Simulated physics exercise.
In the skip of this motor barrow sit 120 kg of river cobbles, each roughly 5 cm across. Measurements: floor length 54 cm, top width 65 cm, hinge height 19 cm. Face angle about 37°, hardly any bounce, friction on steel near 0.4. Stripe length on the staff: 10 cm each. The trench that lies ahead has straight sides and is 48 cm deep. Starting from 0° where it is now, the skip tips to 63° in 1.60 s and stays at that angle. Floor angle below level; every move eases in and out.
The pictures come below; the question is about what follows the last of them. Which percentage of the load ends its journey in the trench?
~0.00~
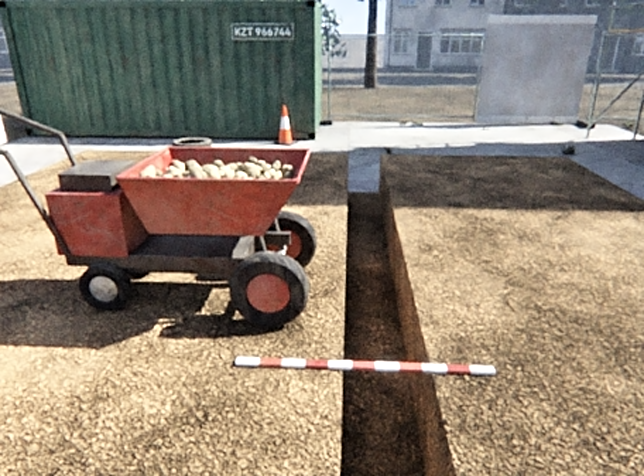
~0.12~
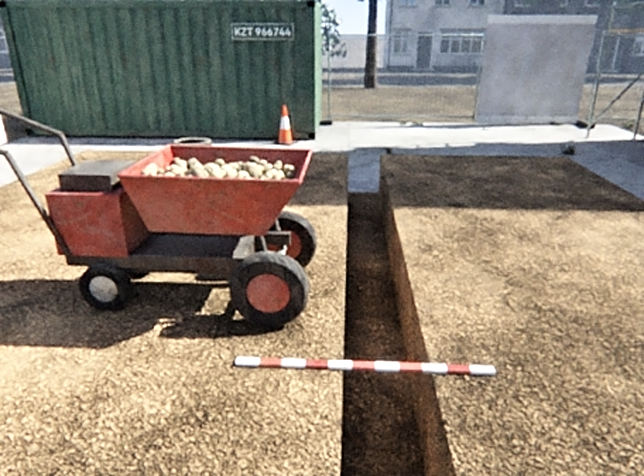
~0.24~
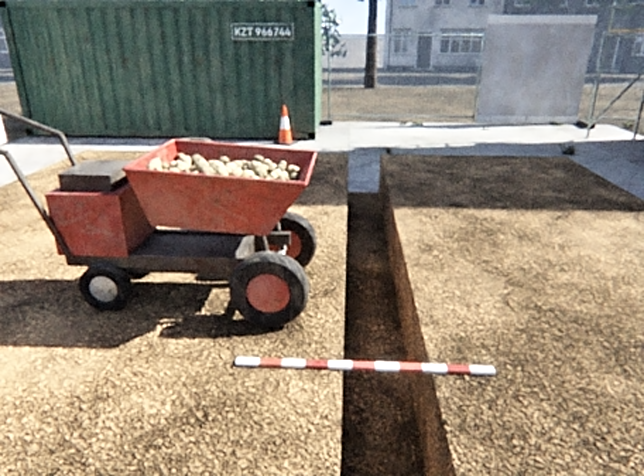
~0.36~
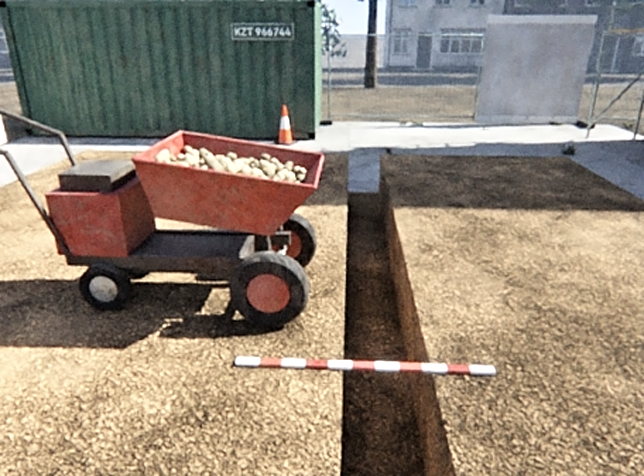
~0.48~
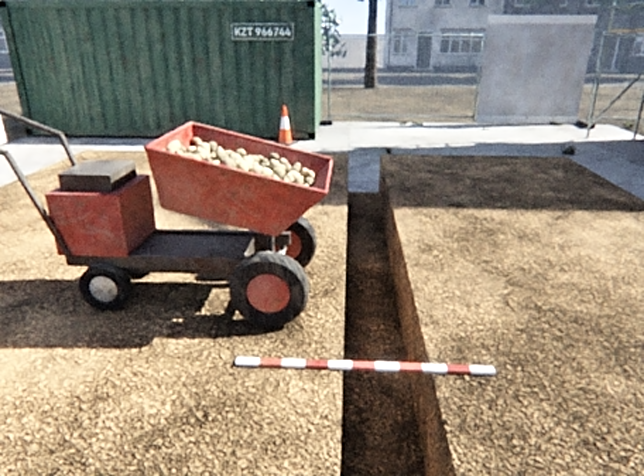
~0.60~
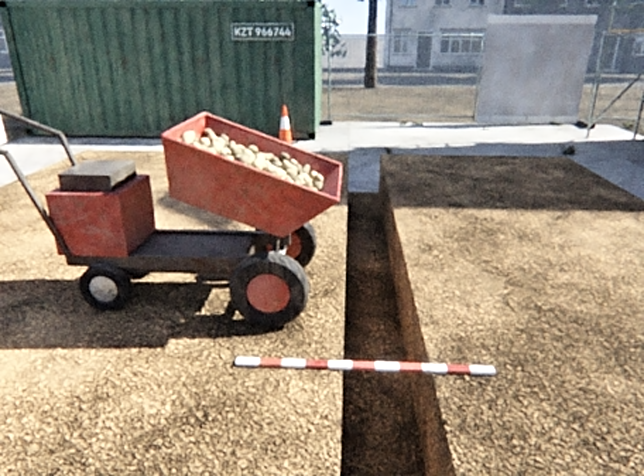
Roughly 41 per cent.
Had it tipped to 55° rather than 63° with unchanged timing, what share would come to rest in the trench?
It comes out at about 25 percent.
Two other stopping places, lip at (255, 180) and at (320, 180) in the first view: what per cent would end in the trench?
Roughly 70 in a hundred from the first, 30 in a hundred from the second.
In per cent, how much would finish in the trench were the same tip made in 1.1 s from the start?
Something close to 35 per cent.
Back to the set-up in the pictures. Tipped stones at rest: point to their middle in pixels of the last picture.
Around (400, 364).
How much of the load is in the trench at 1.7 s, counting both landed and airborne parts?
Roughly 10 percent of the load.
After 1.2 s the floor is at 53°; 100 % in the skip; the foremost stones are at (369, 219).
After 1.7 s the floor is at 63°; 79 % in the skip, 11 % in the trench, 10 % past the trench; the foremost stones are at (469, 302).
After 2.0 s the floor is at 63°; 56 % in the skip, 21 % in the trench, 23 % past the trench; the foremost stones are at (525, 303).
After 4.0 s the floor is at 63°; 34 % in the skip, 41 % in the trench, 25 % past the trench; the foremost stones are at (589, 308).
